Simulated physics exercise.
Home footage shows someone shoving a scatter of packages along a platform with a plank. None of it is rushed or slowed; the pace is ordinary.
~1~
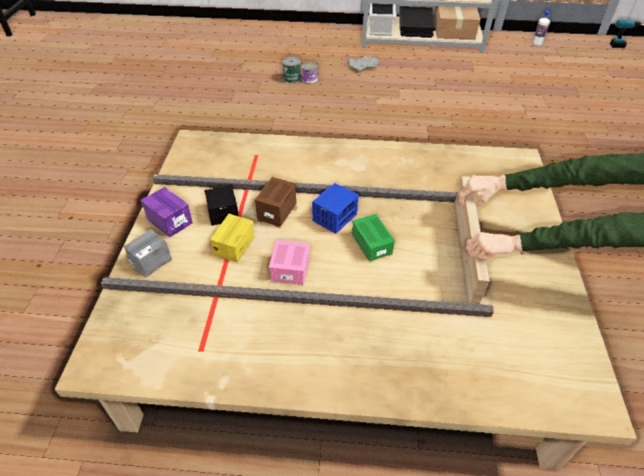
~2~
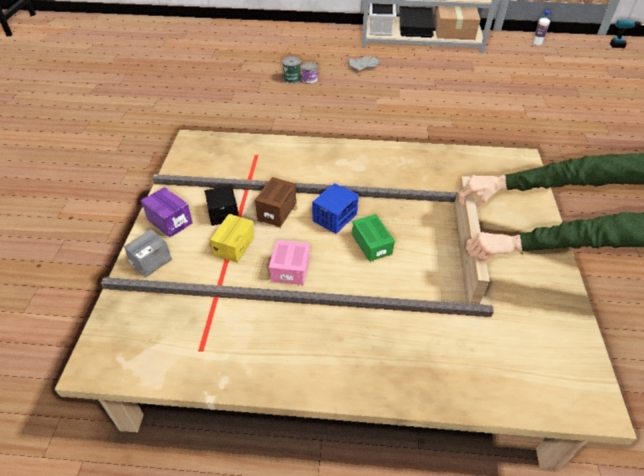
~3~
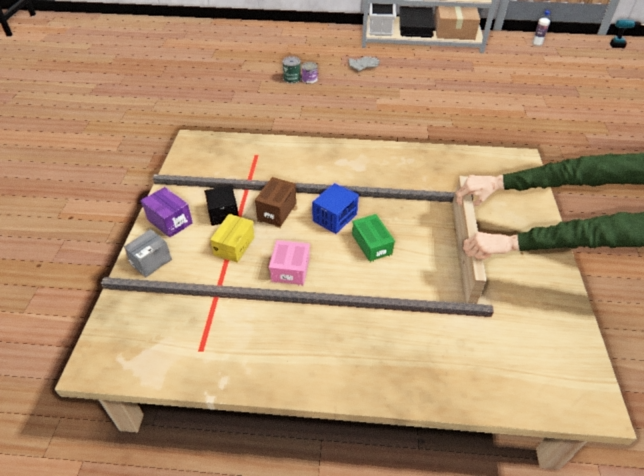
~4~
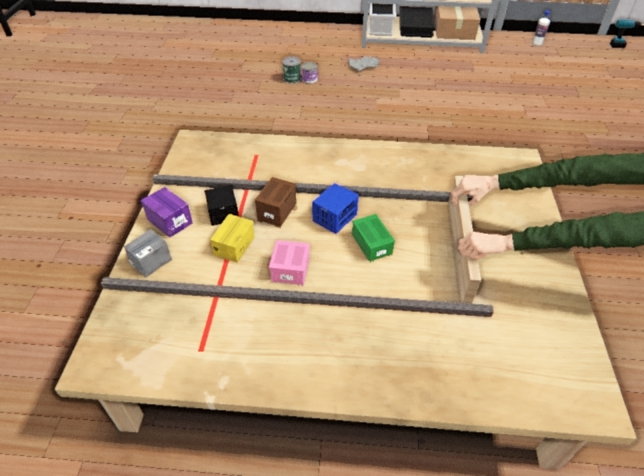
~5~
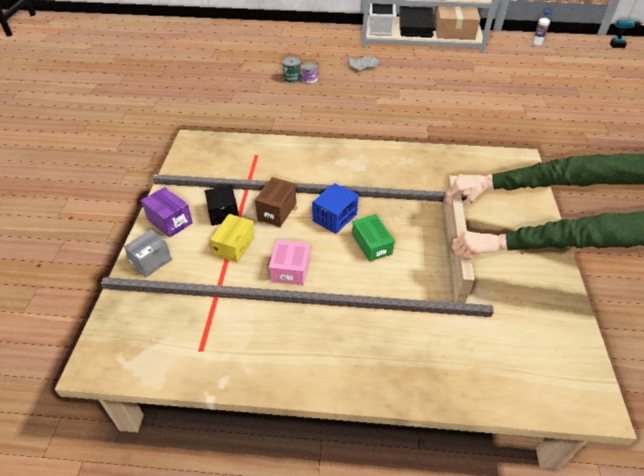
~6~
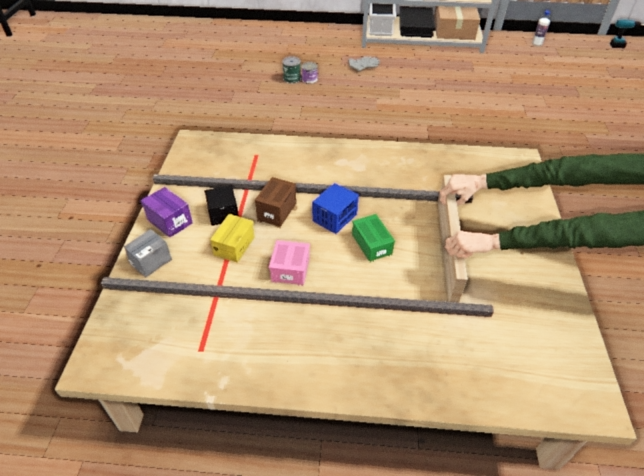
Two hands slide a wooden plank slightly left along the table while the scattered boxes stay still.
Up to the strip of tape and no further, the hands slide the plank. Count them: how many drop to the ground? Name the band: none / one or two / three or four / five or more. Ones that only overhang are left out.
Count: Nil.
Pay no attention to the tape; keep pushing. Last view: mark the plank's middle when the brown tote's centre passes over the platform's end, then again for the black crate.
Its middle is about (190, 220) and about (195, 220).
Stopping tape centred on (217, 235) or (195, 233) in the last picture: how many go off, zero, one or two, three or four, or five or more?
One after another: 1 or 2; one or two.
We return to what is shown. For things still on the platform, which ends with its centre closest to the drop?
The foremost one is the purple box.
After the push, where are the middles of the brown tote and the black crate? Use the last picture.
You'll see the brown tote at (184, 191), with the black crate at (166, 211).
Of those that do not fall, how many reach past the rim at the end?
1 is the number.
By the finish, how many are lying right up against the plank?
It's touching 3 at the end.
Soon after, none off yet; grey parcel at rest near (148, 253); purple box at rest near (167, 212); black crate at rest near (222, 205).
In the end, the number that fall off is zero.
